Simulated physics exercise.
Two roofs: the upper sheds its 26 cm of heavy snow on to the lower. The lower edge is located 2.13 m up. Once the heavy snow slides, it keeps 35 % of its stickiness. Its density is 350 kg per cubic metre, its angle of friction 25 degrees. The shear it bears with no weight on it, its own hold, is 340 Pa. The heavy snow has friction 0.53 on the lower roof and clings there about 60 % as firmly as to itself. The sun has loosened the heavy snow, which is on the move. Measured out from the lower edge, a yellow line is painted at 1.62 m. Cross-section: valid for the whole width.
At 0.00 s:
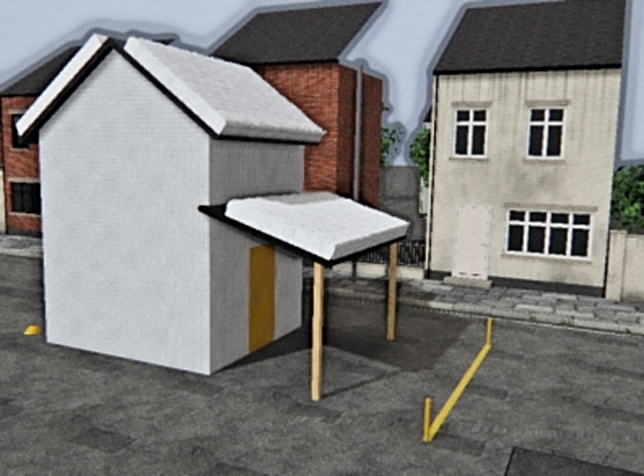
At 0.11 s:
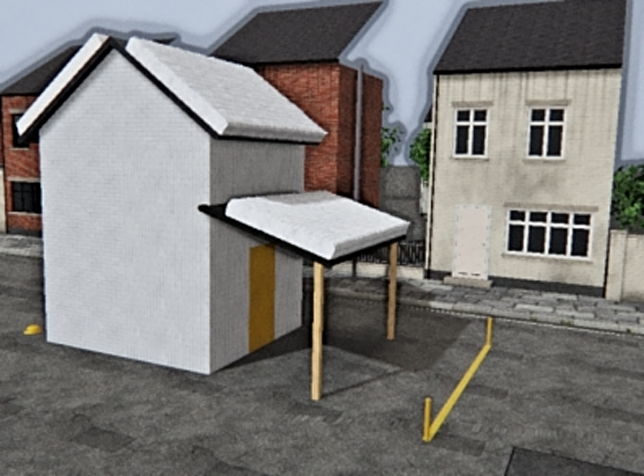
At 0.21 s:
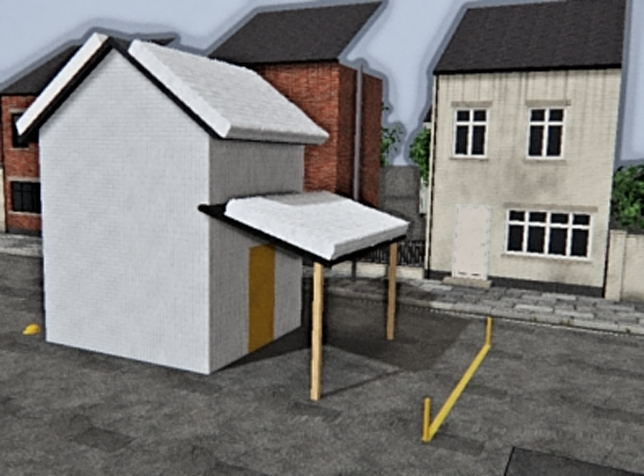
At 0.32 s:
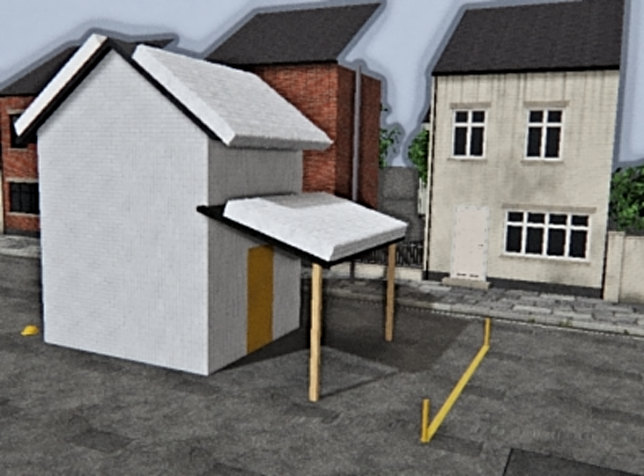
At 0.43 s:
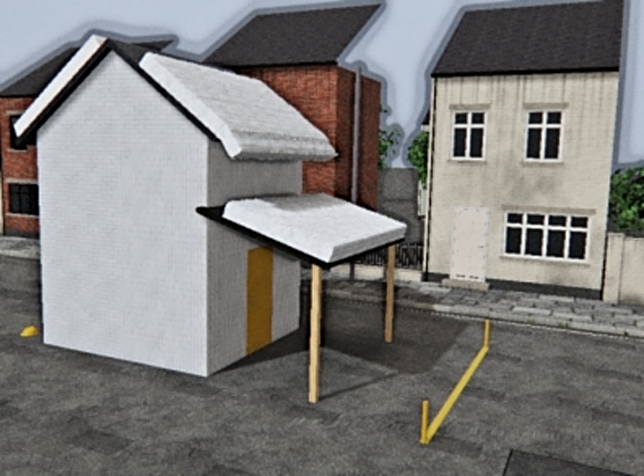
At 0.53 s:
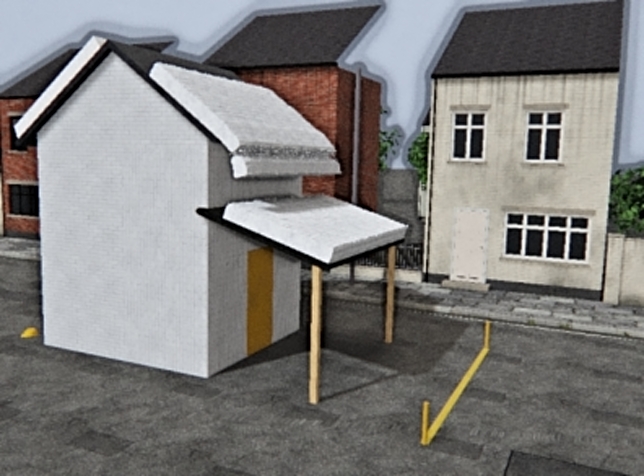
A thick slab of snow on the upper roof of a small white building slides slowly down the right-hand slope, uncovering dark roof near the ridge, then bends and cracks over the edge above a lower snow-covered porch roof.
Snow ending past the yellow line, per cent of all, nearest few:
35 %.
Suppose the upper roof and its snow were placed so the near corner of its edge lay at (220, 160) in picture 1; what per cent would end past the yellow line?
In that case it would be around 20 percent.
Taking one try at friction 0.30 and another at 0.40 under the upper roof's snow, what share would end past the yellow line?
About 25 % in the first try and about 18 % in the second.
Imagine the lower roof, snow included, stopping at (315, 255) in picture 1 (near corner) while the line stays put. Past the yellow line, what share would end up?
Estimate: Around 35 per cent.
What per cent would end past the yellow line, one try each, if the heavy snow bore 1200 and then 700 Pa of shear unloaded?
First try roughly 10 per cent, second try roughly 20 per cent.
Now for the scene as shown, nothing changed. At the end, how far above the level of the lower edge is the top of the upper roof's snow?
The snow's top stands about 0.8 m above the lower edge.
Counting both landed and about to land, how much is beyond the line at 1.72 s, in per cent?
8 %.
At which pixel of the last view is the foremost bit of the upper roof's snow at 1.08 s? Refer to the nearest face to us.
Near (326, 236), I'd say.
After 1.08 s, none is below the lower edge and 0 % is past the line.
After 1.72 s, 48 % is below the lower edge and 8 % is past the line.
After 2.36 s, 58 % is below the lower edge and 35 % is past the line.
After 3.00 s, 58 % is below the lower edge and 35 % is past the line.
After 3.10 s, at the end, 58 % is below the lower edge and 35 % is past the line.
